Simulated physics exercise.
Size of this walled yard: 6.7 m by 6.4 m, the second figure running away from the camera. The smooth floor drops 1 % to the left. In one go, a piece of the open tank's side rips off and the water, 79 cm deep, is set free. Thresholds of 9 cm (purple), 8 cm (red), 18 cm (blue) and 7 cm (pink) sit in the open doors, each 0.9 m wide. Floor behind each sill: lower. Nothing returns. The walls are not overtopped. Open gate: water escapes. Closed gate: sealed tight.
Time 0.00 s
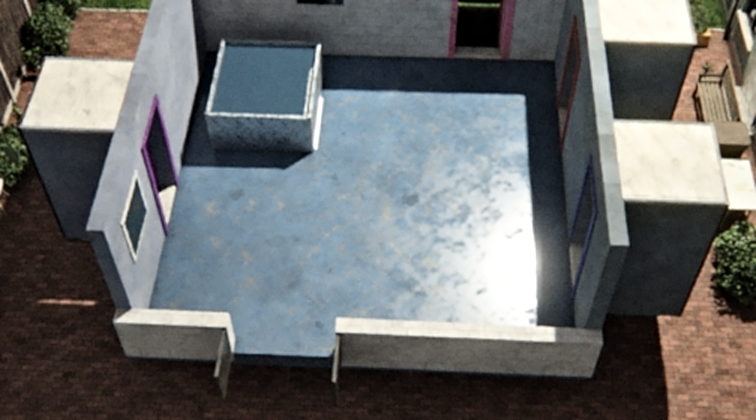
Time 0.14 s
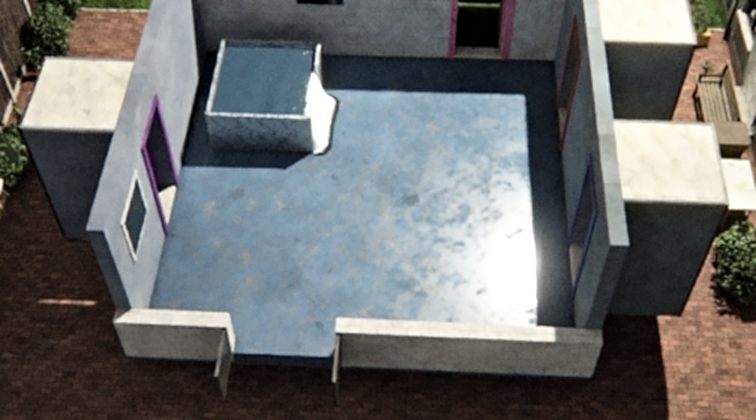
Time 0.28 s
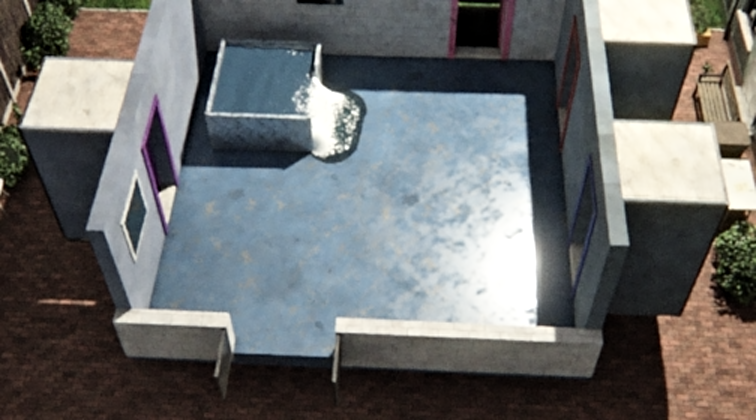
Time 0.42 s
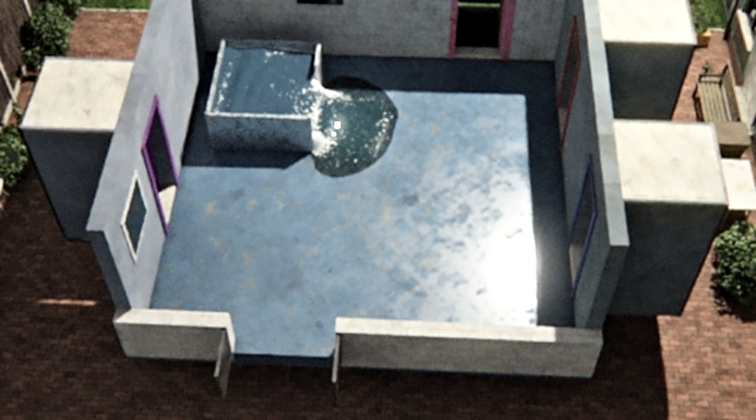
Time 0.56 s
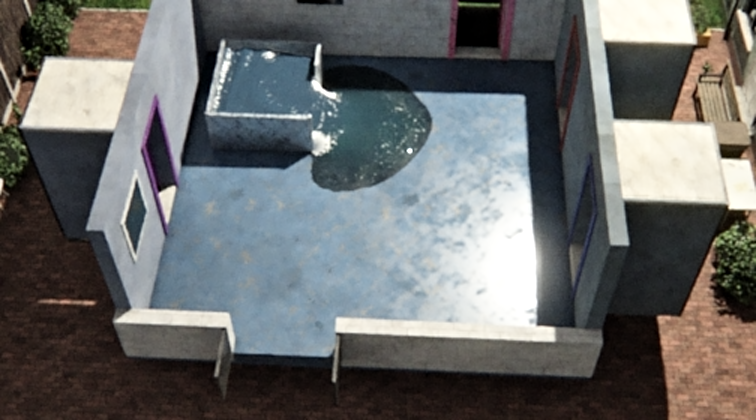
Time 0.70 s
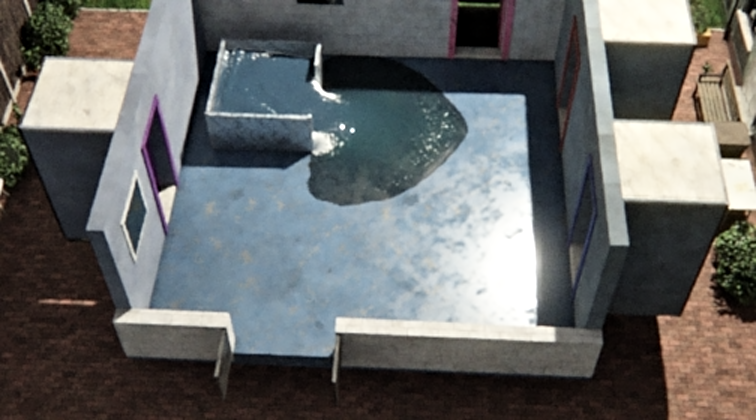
Water bursting from the right side of an open tank and spreading in a widening dark pool across a walled yard's smooth blue floor.
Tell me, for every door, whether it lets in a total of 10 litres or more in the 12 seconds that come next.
Result: Purple door: The inflow ends up lower than the cap, red door: The inflow ends up higher than the cap, blue door: The inflow ends up lower than the cap, pink door: The inflow ends up higher than the cap.
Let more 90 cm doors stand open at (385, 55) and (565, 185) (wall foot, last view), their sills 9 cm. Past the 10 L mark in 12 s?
Taking them in order, the first gets too little and the second enough.
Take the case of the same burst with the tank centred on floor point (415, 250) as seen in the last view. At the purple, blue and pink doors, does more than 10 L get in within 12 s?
For the purple door, the amount is acceptable; for the blue door, the amount is too high; for the pink door, the amount is too high.
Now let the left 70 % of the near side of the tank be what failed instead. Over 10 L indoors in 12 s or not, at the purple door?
Purple: Exceeds.
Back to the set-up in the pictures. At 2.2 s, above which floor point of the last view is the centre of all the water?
Centre: Roughly (380, 133) px.
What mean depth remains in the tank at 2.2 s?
About 31 centimetres on average.
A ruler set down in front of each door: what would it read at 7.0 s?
Depths: Purple door 0 cm, red door 6 cm, blue door 8 cm, pink door 8 cm.
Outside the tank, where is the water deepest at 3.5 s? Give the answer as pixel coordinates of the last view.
Near (540, 351).
After 1.4 s water covers 40 % of the floor and is deepest (38 cm) near (319, 133); purple door not reached, red door 12 cm at the sill, 8 L in, blue door not reached, pink door 9 cm at the sill, 0 L in.
After 2.2 s water covers 50 % of the floor and is deepest (36 cm) near (554, 70); purple door not reached, red door 21 cm at the sill, 77 L in, blue door 13 cm at the sill, 0 L in, pink door 12 cm at the sill, 2 L in.
After 3.5 s water covers 55 % of the floor and is deepest (26 cm) near (540, 351); purple door not reached, red door 19 cm at the sill, 171 L in, blue door 11 cm at the sill, 0 L in, pink door 11 cm at the sill, 14 L in.
After 7.0 s water covers 85 % of the floor and is deepest (12 cm) near (457, 348); purple door not reached, red door 6 cm at the sill, 206 L in, blue door 8 cm at the sill, 0 L in, pink door 8 cm at the sill, 47 L in.
After 12.0 s water covers 100 % of the floor and is deepest (14 cm) near (190, 130); purple door 8 cm at the sill, 0 L in, red door 2 cm at the sill, 206 L in, blue door 3 cm at the sill, 0 L in, pink door 3 cm at the sill, 49 L in.
